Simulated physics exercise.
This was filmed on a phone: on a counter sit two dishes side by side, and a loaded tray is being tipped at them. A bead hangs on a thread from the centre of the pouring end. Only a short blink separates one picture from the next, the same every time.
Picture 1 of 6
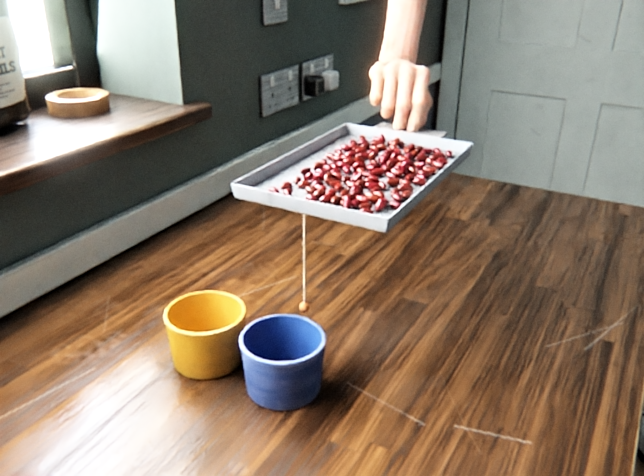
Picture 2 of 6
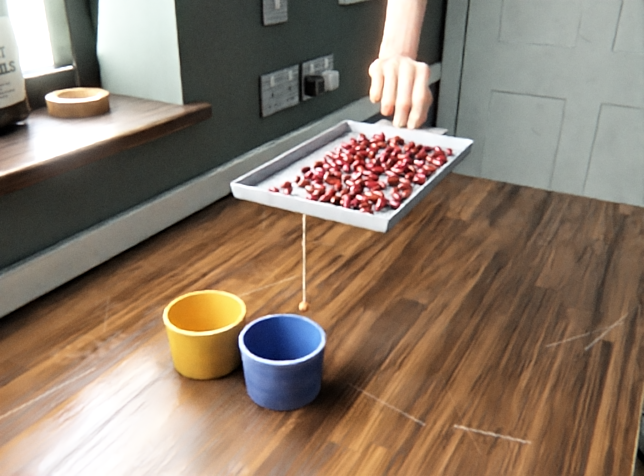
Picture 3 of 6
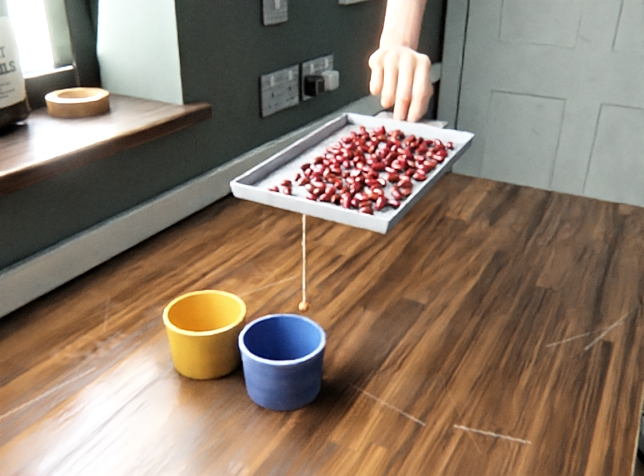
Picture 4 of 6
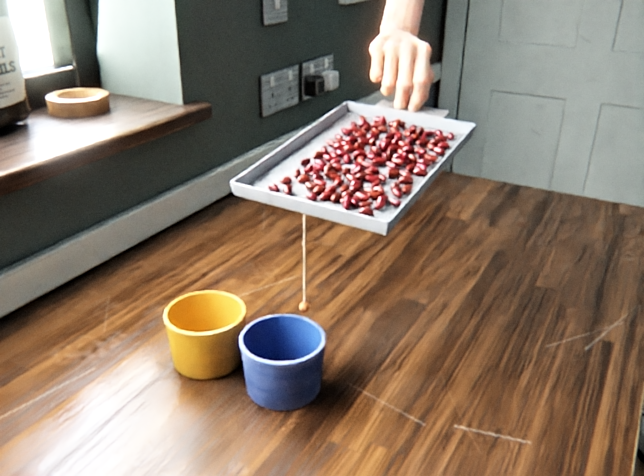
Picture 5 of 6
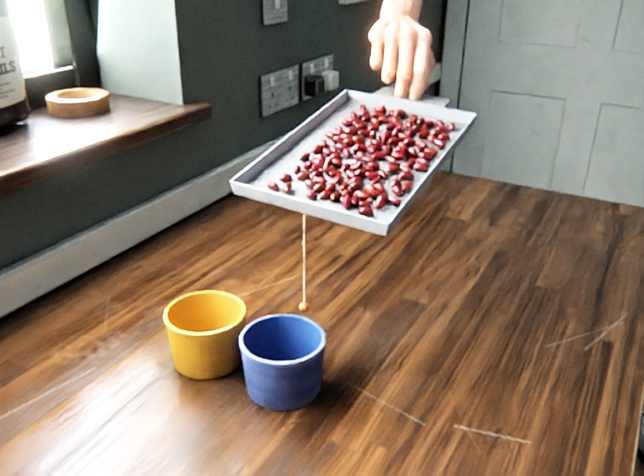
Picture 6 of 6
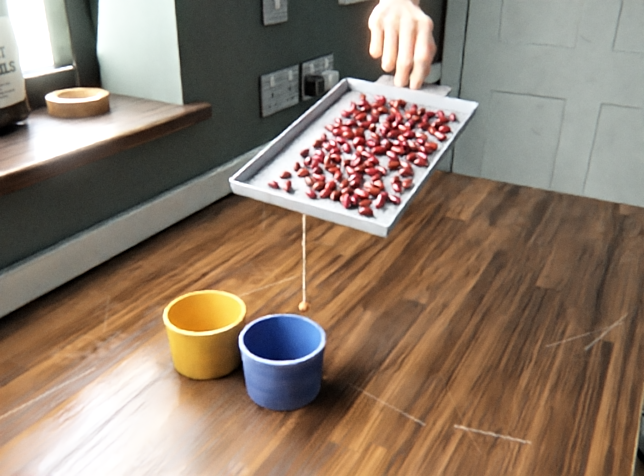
A white tray loaded with dark red beans starts nearly level, held by a hand at its far side above a yellow dish and a blue dish on a wooden counter. The hand gradually raises the far side, slanting the tray toward the viewer, while the beans shift little and the dishes stay still.
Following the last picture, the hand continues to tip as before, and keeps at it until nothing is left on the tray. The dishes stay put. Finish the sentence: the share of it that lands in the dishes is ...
... below one half.
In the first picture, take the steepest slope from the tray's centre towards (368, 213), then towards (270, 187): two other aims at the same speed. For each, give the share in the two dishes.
20 per cent, then 20 per cent.
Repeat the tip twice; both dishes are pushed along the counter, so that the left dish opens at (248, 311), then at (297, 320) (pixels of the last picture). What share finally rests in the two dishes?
It would be roughly 30 per cent, followed by roughly 40 per cent.
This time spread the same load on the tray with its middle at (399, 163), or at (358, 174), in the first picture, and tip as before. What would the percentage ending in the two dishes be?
Around 20 in a hundred the first time, around 30 in a hundred the second.
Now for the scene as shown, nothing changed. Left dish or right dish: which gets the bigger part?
The right-positioned one, it's fuller.
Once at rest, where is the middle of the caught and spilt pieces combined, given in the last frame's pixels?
Centre at rest: Close to (321, 405).
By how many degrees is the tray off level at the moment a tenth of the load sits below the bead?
Around 100° of tilt.
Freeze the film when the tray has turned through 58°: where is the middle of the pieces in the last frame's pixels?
The middle of the load sits near (351, 165).
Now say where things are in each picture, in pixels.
Corners of the pouring end near (234, 183) and (387, 217), level; middle of the load near (378, 167), kidney beans; left dish near (182, 350); right dish near (261, 380); bead on its thread near (304, 307), in the first frame.
Corners of the pouring end near (234, 183) and (387, 218), level; middle of the load near (378, 165), in the second frame.
Corners of the pouring end near (234, 182) and (387, 219), tipped barely, lowest at the right corner; middle of the load near (378, 161), in the third frame.
Corners of the pouring end near (233, 182) and (387, 221), tipped a little, lowest at the right corner; middle of the load near (378, 155), in the fourth frame.
Corners of the pouring end near (233, 181) and (387, 222), tipped a little, lowest at the right corner; middle of the load near (378, 149), in the fifth frame.
Corners of the pouring end near (233, 180) and (387, 224), tipped a little, lowest at the right corner; middle of the load near (378, 145); left dish near (182, 350); right dish near (261, 380), in the sixth frame.
Shortly afterwards, tray tipped steeply; the whole lot on the tray.
Next, tray tipped right over; the bulk on the tray; only a few in the right dish; a little outside both; a little in the air.
Some moments later, tray tipped past a quarter turn; near a third in the right dish; near two thirds outside both.
In the end, tray tipped past a quarter turn; near a third in the right dish; none at all in the left dish; near two thirds outside both.
